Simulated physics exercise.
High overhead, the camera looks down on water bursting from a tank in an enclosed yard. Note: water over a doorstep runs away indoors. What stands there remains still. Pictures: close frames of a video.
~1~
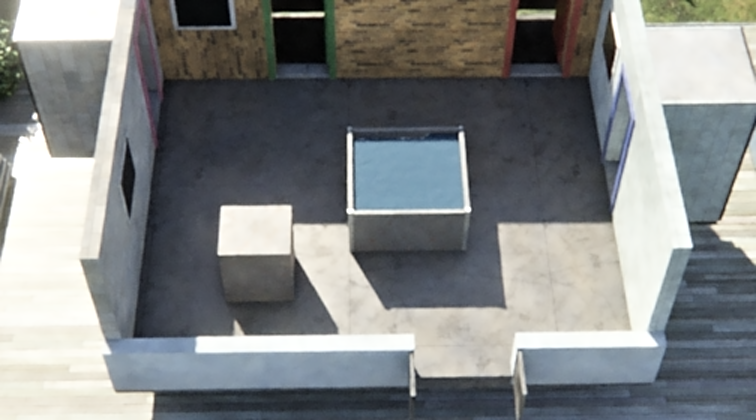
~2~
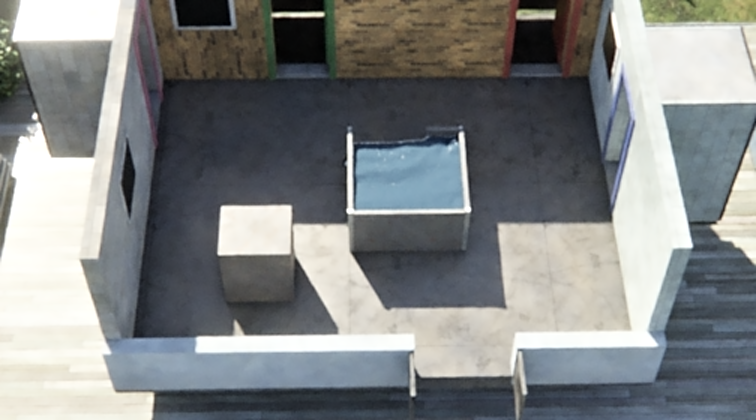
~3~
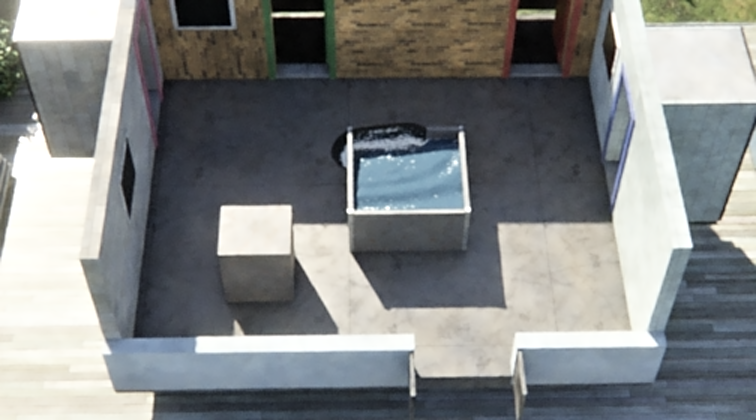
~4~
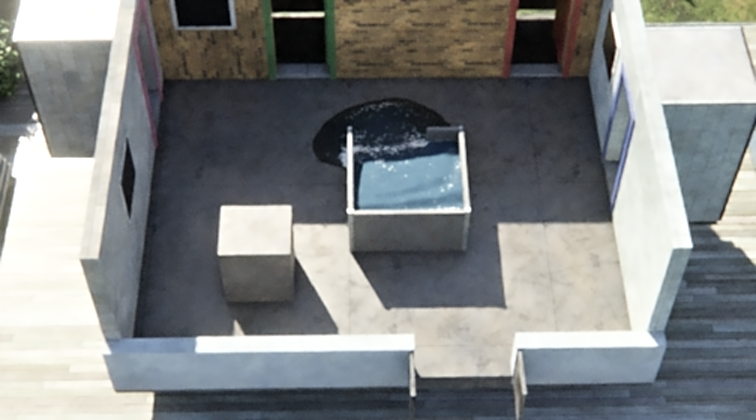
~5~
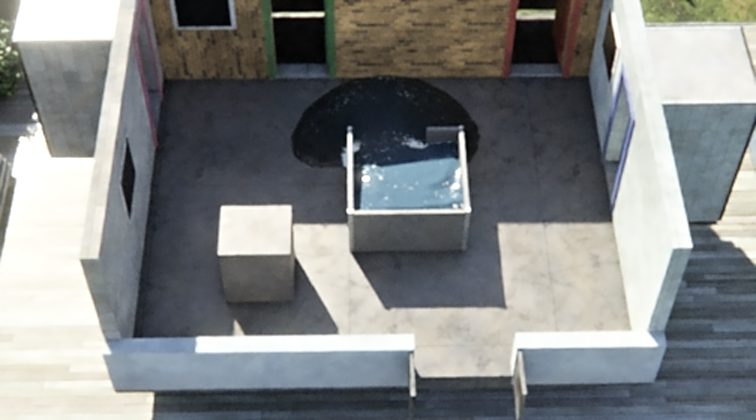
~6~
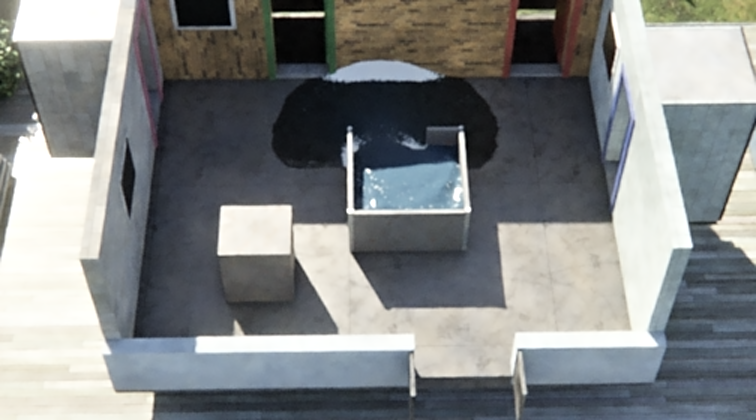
A walled concrete yard lies partly in shade, seen from high overhead by a still camera. A square, pale-walled tank of blue water stands near the middle, with a grey block to its lower left and a wooden wall behind, its doorways edged green and red. The water starts still, then pours out on the tank's far side, spreading a dark, widening pool back to the wooden wall.
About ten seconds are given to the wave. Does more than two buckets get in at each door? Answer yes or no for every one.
Green door: Yes, pink door: No, red door: Yes, blue door: No.
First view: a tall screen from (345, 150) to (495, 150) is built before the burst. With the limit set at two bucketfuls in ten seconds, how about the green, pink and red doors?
Green door is under; pink door stays under; red door is under.
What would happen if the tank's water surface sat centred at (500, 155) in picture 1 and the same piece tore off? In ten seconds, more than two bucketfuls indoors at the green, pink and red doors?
Result - green: Short of the limit; pink: Short of the limit; red: Past the limit.
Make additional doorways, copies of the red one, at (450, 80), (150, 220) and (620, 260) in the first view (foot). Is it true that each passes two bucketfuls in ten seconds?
Result, in listed order - gets past the limit, doesn't reach the limit, doesn't reach the limit.
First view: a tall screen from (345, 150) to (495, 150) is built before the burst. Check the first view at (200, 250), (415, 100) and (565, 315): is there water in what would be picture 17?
Results in sequence: Swamped / bone-dry / bone-dry.
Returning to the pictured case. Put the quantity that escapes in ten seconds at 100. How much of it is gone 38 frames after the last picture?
About 60 per cent.
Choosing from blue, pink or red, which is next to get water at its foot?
The one in red is the one.
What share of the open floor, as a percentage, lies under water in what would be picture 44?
By my count, 85 percent.
A moment on, water covers 20 % of the floor; the green door over two buckets in, the pink door not reached, the red door wet at the sill, nothing in, the blue door not reached.
Next, water covers 30 % of the floor; the green door far over two buckets in, the pink door wet at the sill, nothing in, the red door under two buckets in, the blue door not reached.
Then, water covers 50 % of the floor; the green door far over two buckets in, the pink door wet at the sill, nothing in, the red door under two buckets in, the blue door wet at the sill, nothing in.
Later, water covers 85 % of the floor; the green door far over two buckets in, the pink door wet at the sill, nothing in, the red door over two buckets in, the blue door under two buckets in.
In the end, water covers 95 % of the floor; the green door far over two buckets in, the pink door wet at the sill, nothing in, the red door over two buckets in, the blue door under two buckets in.
